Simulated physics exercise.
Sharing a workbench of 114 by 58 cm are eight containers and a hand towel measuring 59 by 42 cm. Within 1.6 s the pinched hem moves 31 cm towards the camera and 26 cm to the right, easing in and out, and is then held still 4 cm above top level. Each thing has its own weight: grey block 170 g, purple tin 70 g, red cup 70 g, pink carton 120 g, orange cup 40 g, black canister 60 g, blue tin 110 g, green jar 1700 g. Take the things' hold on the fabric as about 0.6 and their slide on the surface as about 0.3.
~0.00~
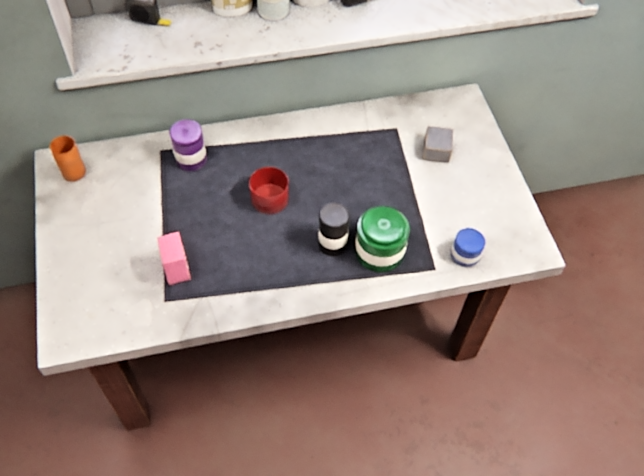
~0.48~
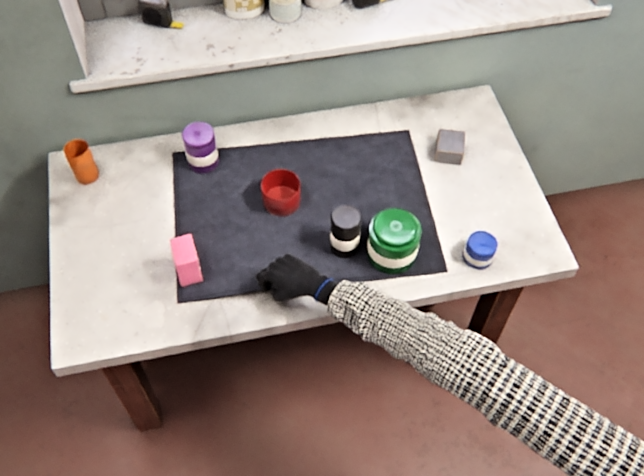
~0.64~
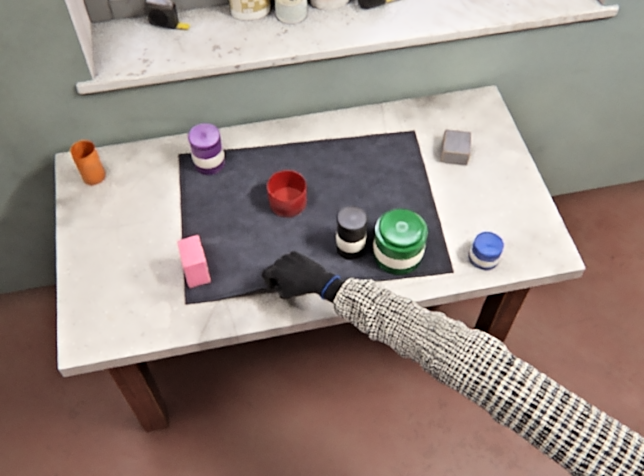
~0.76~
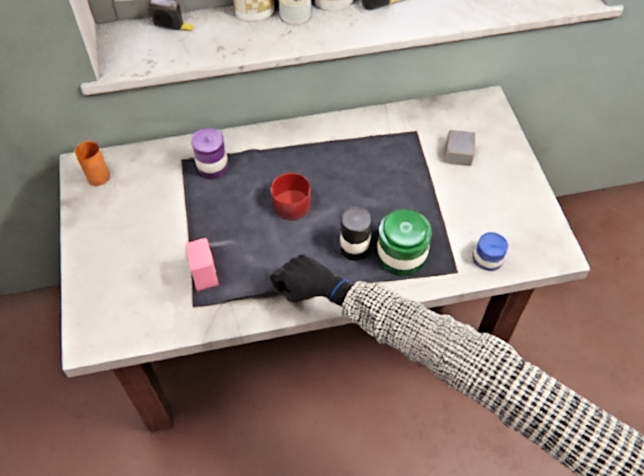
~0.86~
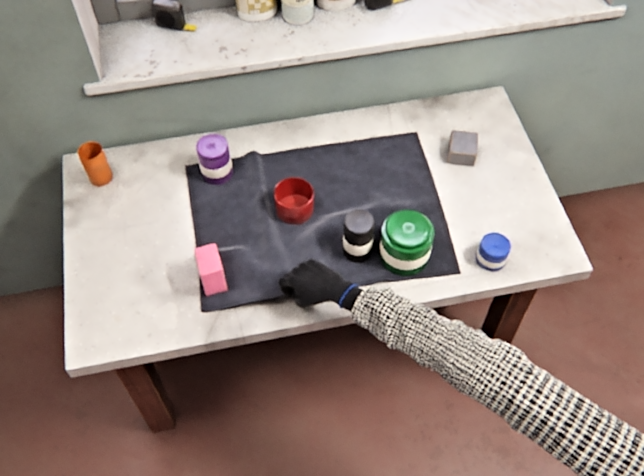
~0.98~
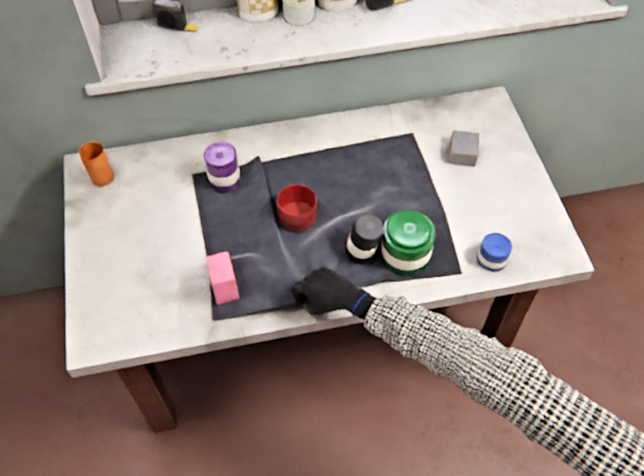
A black-gloved hand in a checked sleeve enters from the lower right, pinches the near hem of a dark cloth and draws it rightward and slightly nearer, wrinkling it and carrying the pink carton, purple tin and red cup along. Black canister and green jar sit on its right, orange cup left, grey block and blue tin right. The high view over the pale workbench below a sill shifts slightly left.
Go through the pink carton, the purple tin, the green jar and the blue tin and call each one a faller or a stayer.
Pink carton: Faller. Purple tin: Faller. Green jar: Stayer. Blue tin: Stayer.
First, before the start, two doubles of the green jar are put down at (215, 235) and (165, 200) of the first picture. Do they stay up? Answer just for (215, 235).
Off the top.
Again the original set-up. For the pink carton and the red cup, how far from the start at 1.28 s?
Shift - pink carton 15 cm, red cup 10 cm.
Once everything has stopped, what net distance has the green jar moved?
Green jar: Roughly 8 cm.
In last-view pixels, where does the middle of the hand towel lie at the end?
Centre in the last view: Approx. (368, 342).
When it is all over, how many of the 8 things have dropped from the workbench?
That works out to 3 of them.
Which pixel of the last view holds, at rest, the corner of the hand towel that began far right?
That corner ends up near pixel (327, 209) in the last view.
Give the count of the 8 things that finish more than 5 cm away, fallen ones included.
Total: 5.
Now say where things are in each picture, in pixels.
In the first picture, pink carton (171, 248); purple tin (186, 131); green jar (384, 224); blue tin (471, 240); hand towel corners (165, 302) (160, 151) (397, 128) (436, 270).
In the second picture, hand towel corners (178, 303) (173, 153); grip (269, 289).
In the third picture, hand towel corners (185, 305) (179, 155); grip (275, 287).
In the fourth picture, pink carton (199, 254); red cup (291, 188); purple tin (207, 140); hand towel corners (193, 307) (181, 160); grip (283, 290).
In the fifth picture, pink carton (208, 259); red cup (294, 193); purple tin (212, 145); hand towel corners (201, 312) (185, 166); grip (292, 294).
In the sixth picture, pink carton (220, 267); purple tin (220, 153); green jar (410, 228); blue tin (497, 244); hand towel corners (213, 321) (192, 175) (413, 133) (462, 274); grip (304, 302).
After 1.3 s, 95 % of the hand towel is still over the top; pink carton 17 cm off its start, purple tin 16 cm off its start, red cup 12 cm off its start.
After 1.6 s, 75 % of the hand towel is still over the top; pink carton over the edge, purple tin 31 cm off its start, green jar 2 cm off its start.
After 1.9 s, 60 % of the hand towel is still over the top; pink carton over the edge, purple tin 44 cm off its start at (261, 293), green jar 5 cm off its start at (422, 244).
After 2.2 s, 45 % of the hand towel is still over the top; purple tin on its side, 55 cm off its start, pink carton over the edge, green jar 8 cm off its start.
After 3.8 s, 40 % of the hand towel is still over the top; purple tin over the edge, pink carton over the edge, green jar 8 cm off its start at (427, 258), blue tin 0 cm off its start at (498, 244).
